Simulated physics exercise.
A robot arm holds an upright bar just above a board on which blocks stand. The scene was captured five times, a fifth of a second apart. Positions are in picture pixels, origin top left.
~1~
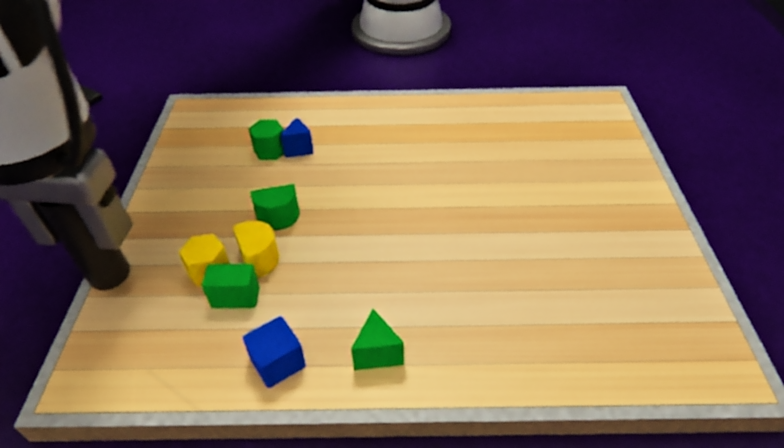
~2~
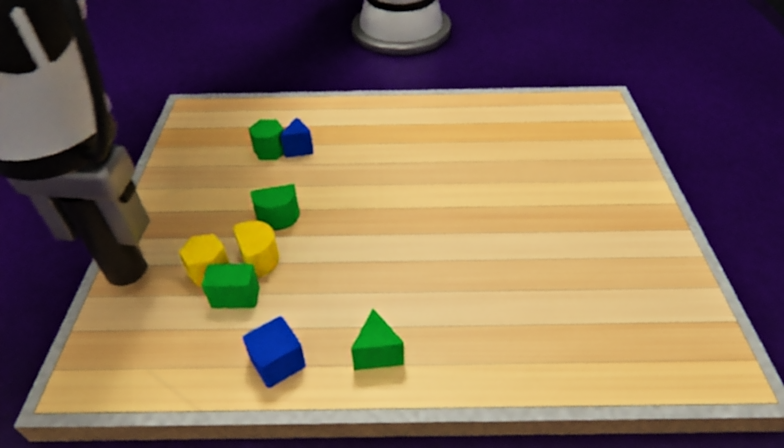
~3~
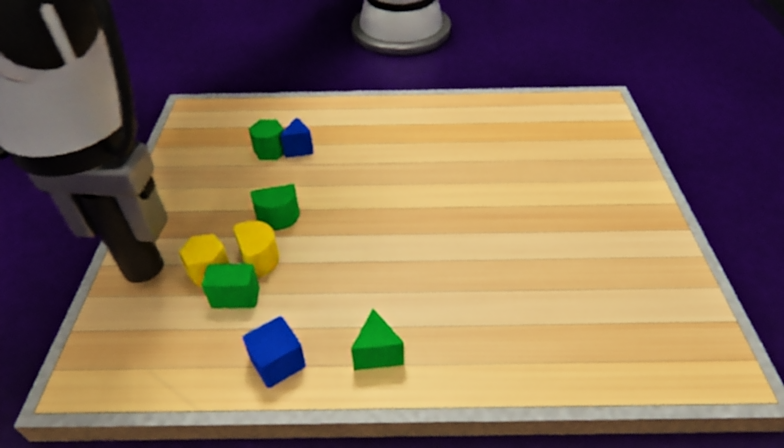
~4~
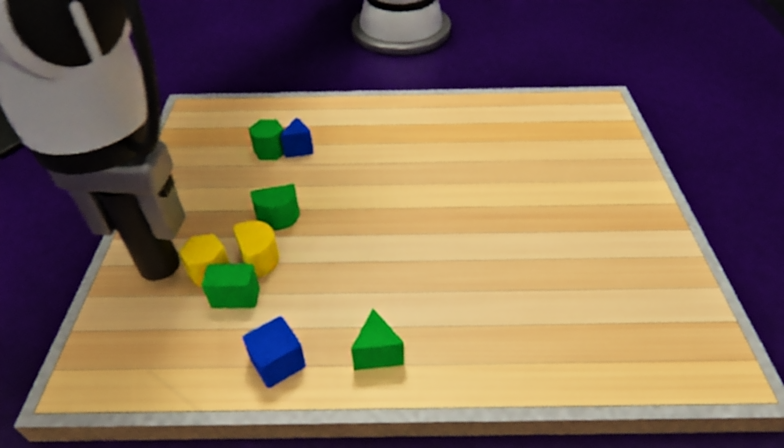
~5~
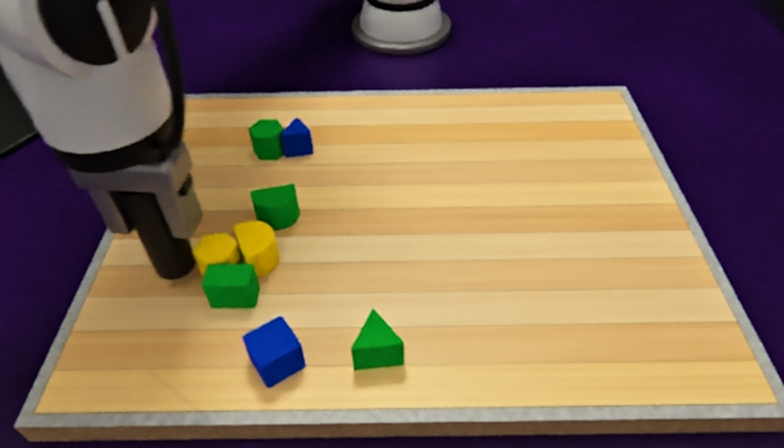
In the video, a robot arm moves its dark upright bar rightward across the left side of a wooden board holding green, blue and yellow blocks, then nudges the yellow hexagonal block slightly right toward the yellow half-round block.
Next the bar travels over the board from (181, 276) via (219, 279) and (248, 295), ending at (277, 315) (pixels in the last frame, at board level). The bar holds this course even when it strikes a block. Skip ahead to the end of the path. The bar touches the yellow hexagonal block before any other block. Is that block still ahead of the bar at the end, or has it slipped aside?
It ends up beside or behind the bar.
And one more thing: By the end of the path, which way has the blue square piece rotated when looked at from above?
Viewed from overhead, the blue square piece winds up turned clockwise.
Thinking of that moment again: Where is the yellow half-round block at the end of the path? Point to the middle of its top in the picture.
At roughly (292, 225).
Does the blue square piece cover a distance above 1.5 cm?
Final answer: No.
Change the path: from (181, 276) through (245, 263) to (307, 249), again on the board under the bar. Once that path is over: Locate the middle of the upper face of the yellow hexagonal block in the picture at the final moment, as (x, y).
Around (343, 220).
What follows on the original path. One third of the way, bar at (216, 268); yellow hexagonal block at (254, 246), turned 15° anticlockwise; green rectangle at (241, 280); yellow half-round block at (285, 228), turned 30° anticlockwise.
Two thirds of the way, bar at (246, 285); yellow hexagonal block at (277, 252), turned 60° anticlockwise; green rectangle at (272, 300), turned 15° clockwise; yellow half-round block at (292, 225), turned 45° anticlockwise.
At the end, bar at (274, 304); yellow hexagonal block at (280, 253), turned 70° anticlockwise; green rectangle at (308, 315); yellow half-round block at (292, 225), turned 45° anticlockwise; blue square piece at (276, 349), turned 35° clockwise.
